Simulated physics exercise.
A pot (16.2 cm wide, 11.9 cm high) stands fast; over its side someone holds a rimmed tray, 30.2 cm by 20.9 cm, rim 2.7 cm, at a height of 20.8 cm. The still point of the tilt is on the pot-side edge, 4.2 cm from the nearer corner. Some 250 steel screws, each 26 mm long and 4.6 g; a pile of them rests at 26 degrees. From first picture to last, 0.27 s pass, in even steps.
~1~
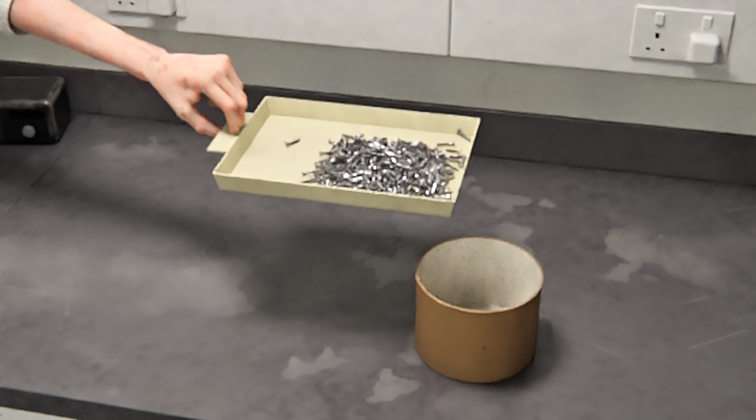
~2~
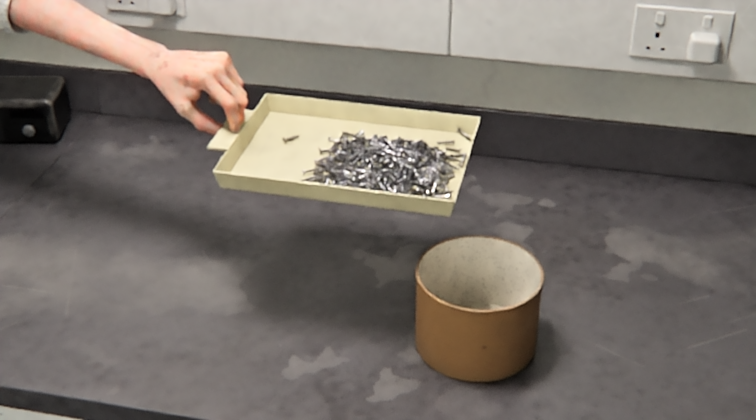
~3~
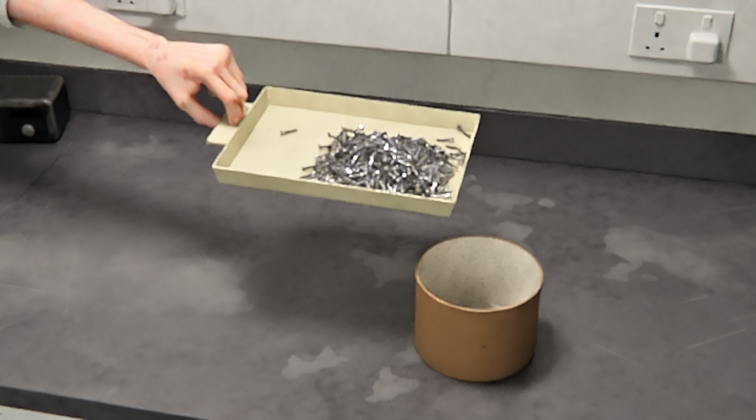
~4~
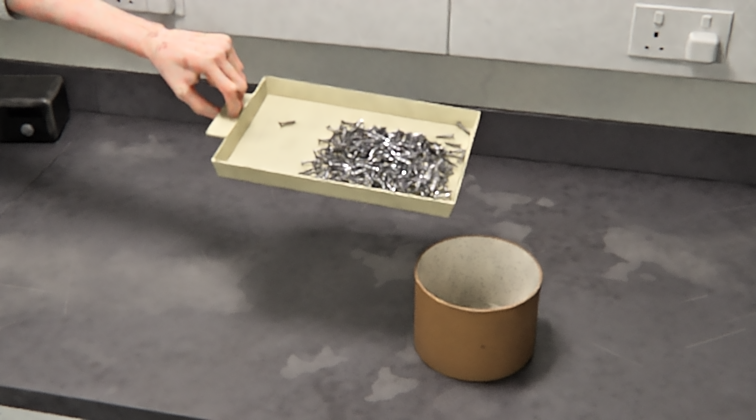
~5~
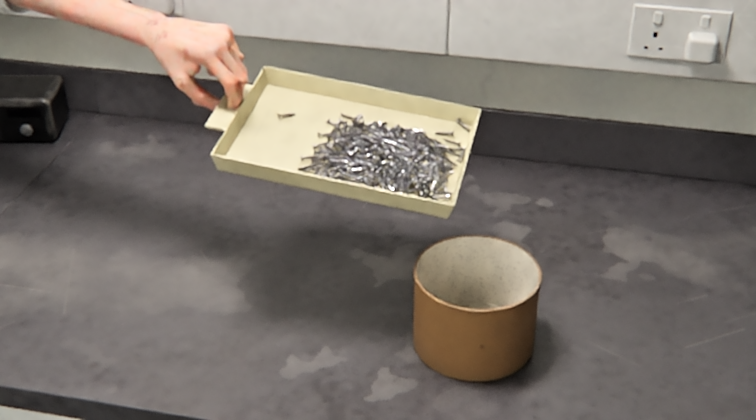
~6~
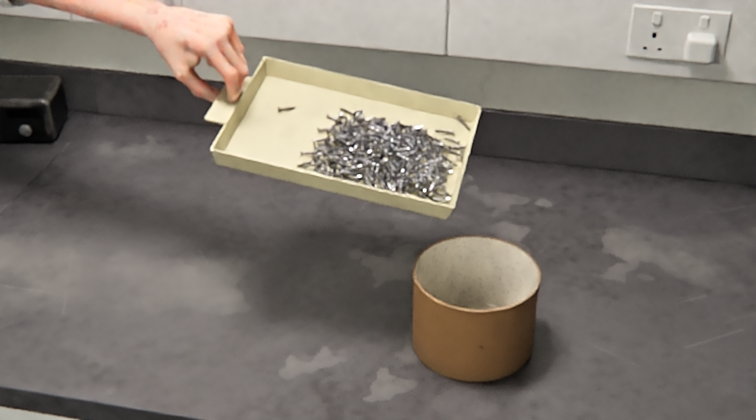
We see a hand holding a shallow cream tray with a pile of small metal screws above a dark countertop, beside a brown pot; the hand slowly tilts the tray slightly, its left side rising while the pile stays nearly in place.
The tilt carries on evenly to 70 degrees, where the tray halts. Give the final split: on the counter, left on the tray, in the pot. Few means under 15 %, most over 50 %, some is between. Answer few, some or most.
Counter: Few, tray: Some, pot: Most.
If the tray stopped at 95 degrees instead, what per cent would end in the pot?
Then about 100 per cent.
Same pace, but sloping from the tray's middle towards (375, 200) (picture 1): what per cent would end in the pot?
About 45 per cent.
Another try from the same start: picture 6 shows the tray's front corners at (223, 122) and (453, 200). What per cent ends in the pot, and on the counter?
Pot 40, counter 15.
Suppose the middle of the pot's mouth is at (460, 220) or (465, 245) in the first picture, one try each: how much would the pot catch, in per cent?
Some 0 and 15 per cent.
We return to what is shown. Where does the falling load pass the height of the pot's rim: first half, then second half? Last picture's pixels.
At about (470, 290), then at (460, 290).
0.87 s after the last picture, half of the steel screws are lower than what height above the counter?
About 26 cm.
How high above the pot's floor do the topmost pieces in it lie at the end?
About 4.0 cm.
Then, 0.52 s after the last picture, tilt 39 degrees; the tray holds 100 %, the pot 0 %.
Then, 0.87 s after the last picture, tilt 58 degrees; the tray holds 100 %, the pot 0 %.
Then, 1.31 s after the last picture, tilt 70 degrees; the tray holds 60 %, the pot 35 %.
In the end, counter 0 %, tray 30 %, pot 70 %.
